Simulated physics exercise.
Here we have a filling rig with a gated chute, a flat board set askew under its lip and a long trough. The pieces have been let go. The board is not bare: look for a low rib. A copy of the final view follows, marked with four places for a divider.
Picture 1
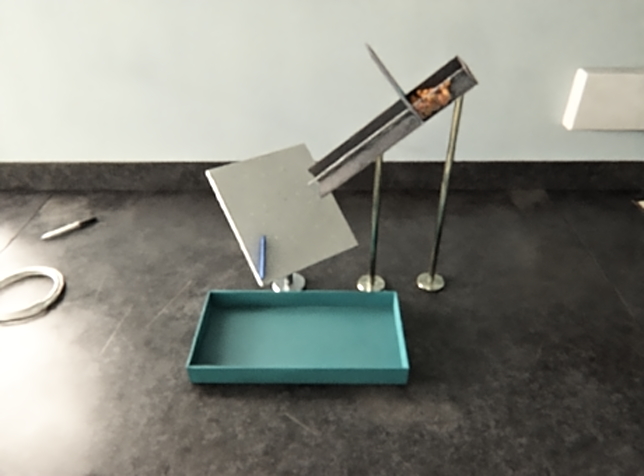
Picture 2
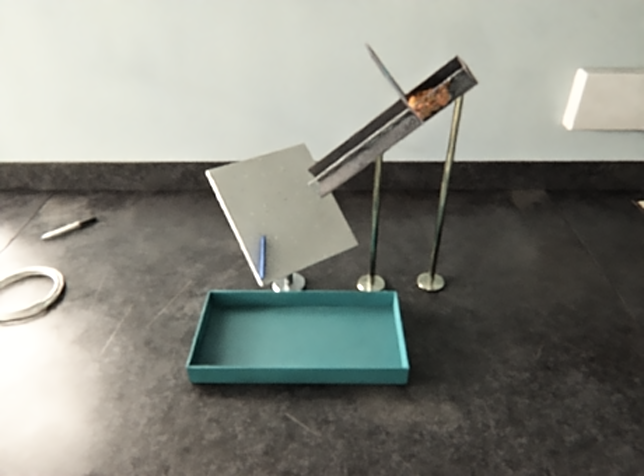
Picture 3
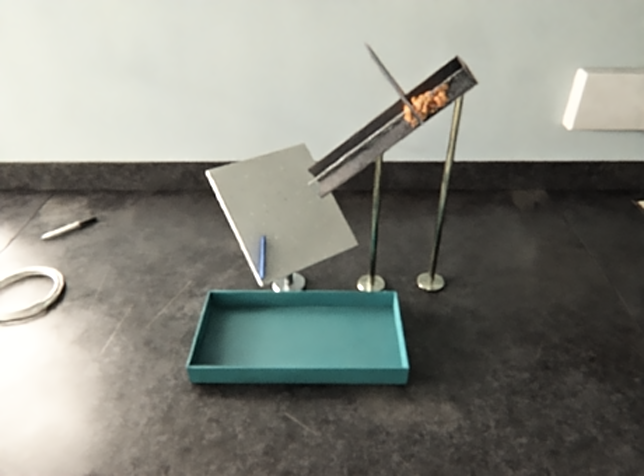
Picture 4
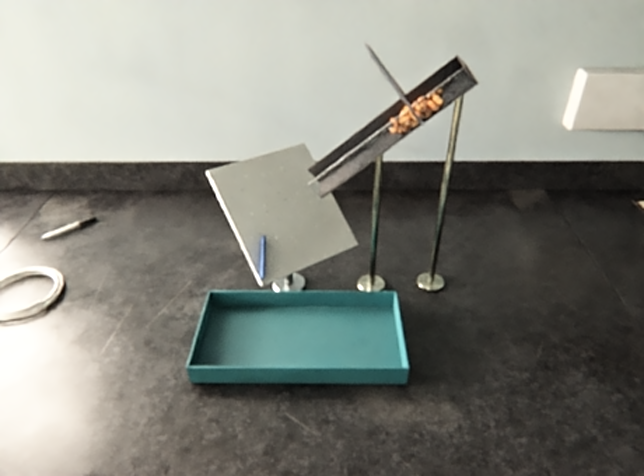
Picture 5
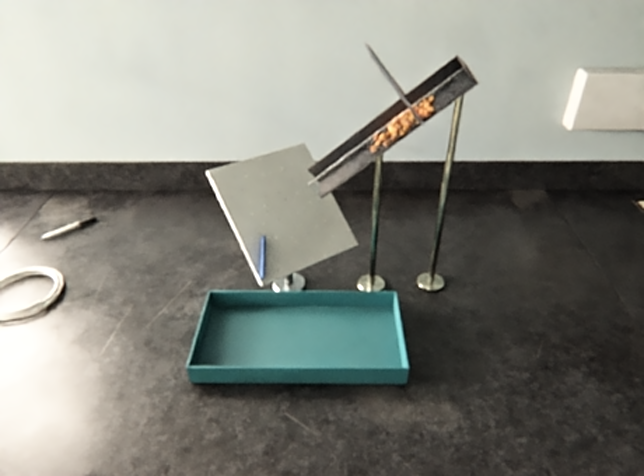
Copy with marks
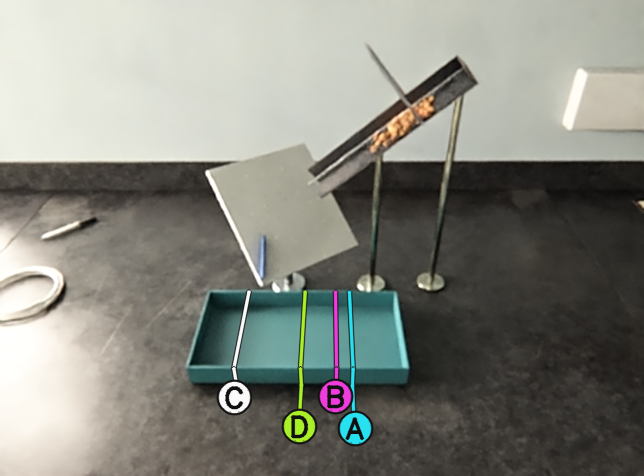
A dark, speckled countertop against a pale wall is seen from the front and slightly above. A teal open trough sits below a tilted grey board with a thin blue rib, while a grey chute on metal stands slopes down leftward above them, holding orange-brown kibble behind a gate. The kibble slides down the chute toward the lower left, stretching into a longer band, while the camera stays still.
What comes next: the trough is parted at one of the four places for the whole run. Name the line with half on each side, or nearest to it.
I would pick line D.
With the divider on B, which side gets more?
Left.
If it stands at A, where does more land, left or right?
Left.
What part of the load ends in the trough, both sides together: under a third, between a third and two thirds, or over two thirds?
It is over two thirds.
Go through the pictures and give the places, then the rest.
The first frame shows load behind the gate near (429, 101), bits of cat kibble; lip of the chute near (321, 190), sloping fairly steeply.
The second frame shows middle of the board near (285, 209), tilted fairly steeply; middle of its low edge near (313, 264); of its high edge near (258, 156).
The third frame shows front corners of the trough near (187, 367) and (408, 368), empty; front of the load near (409, 116).
The fourth frame shows middle of the load near (417, 111); its front near (394, 130), close to a quarter of the way to the lip; rib from (264, 235) to (263, 277).
The fifth frame shows middle of the load near (406, 125); its front near (374, 149), close to a third of the way to the lip.
On the marked copy, line A crosses the front rim at (353, 368); line B crosses the front rim at (336, 367); line C crosses the front rim at (234, 367); line D crosses the front rim at (300, 367).
Choosing A, of what is caught, all but a few on the left of the divider, a small share on the right.
Choosing B, of what is caught, the bulk on the left of the divider, a small share on the right.
Choosing C, of what is caught, none at all on the left of the divider, the whole lot on the right.
Choosing D, of what is caught, close to half on the left of the divider, close to half on the right.
